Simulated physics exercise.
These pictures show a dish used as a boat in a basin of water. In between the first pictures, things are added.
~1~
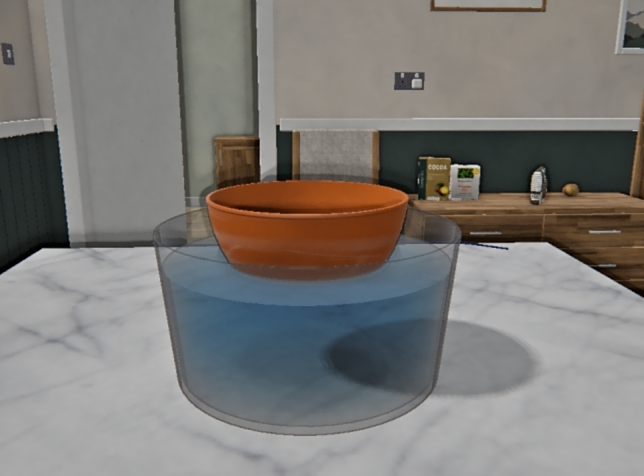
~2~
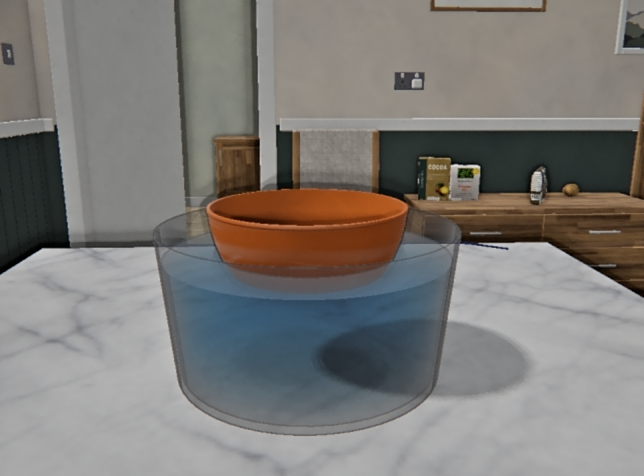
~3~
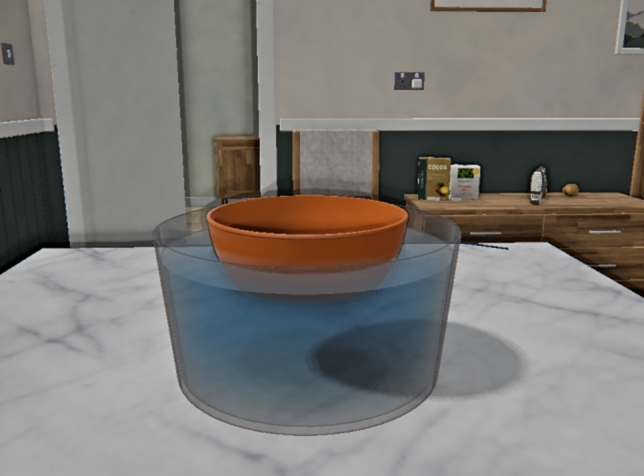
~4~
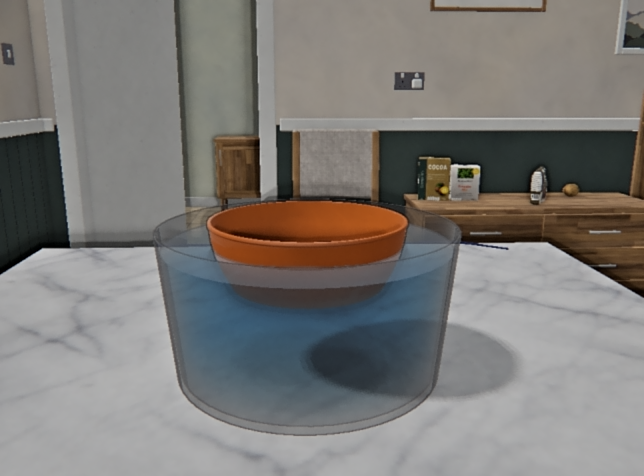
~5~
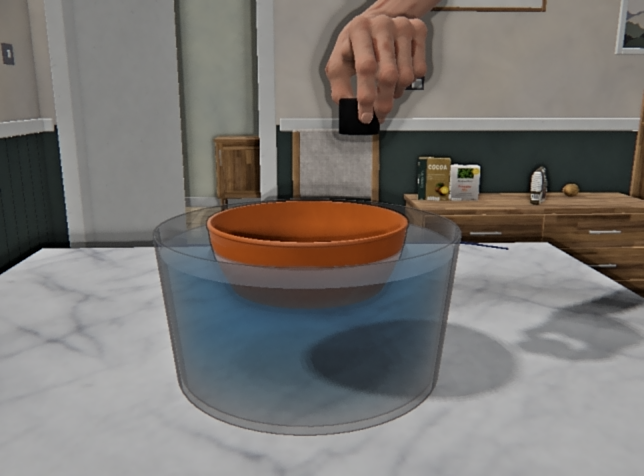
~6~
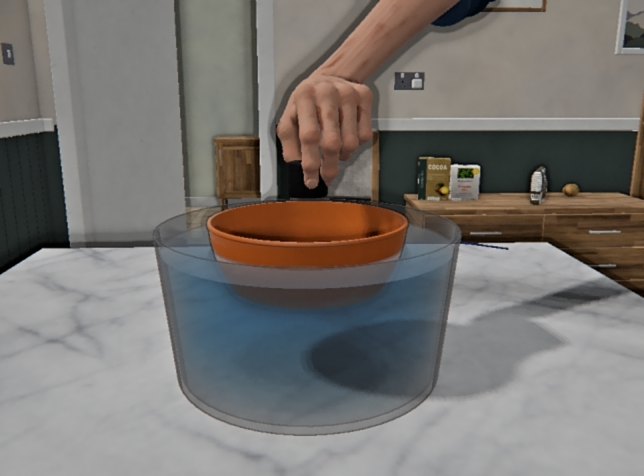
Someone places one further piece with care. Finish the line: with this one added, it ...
With this one added, it stays up.
Shortly, the iron weight is in and the dish dips.
Then, it steadies; about a fifth of its side above the surface.
At the finish, the dish floats; about a fifth of its side above the surface.
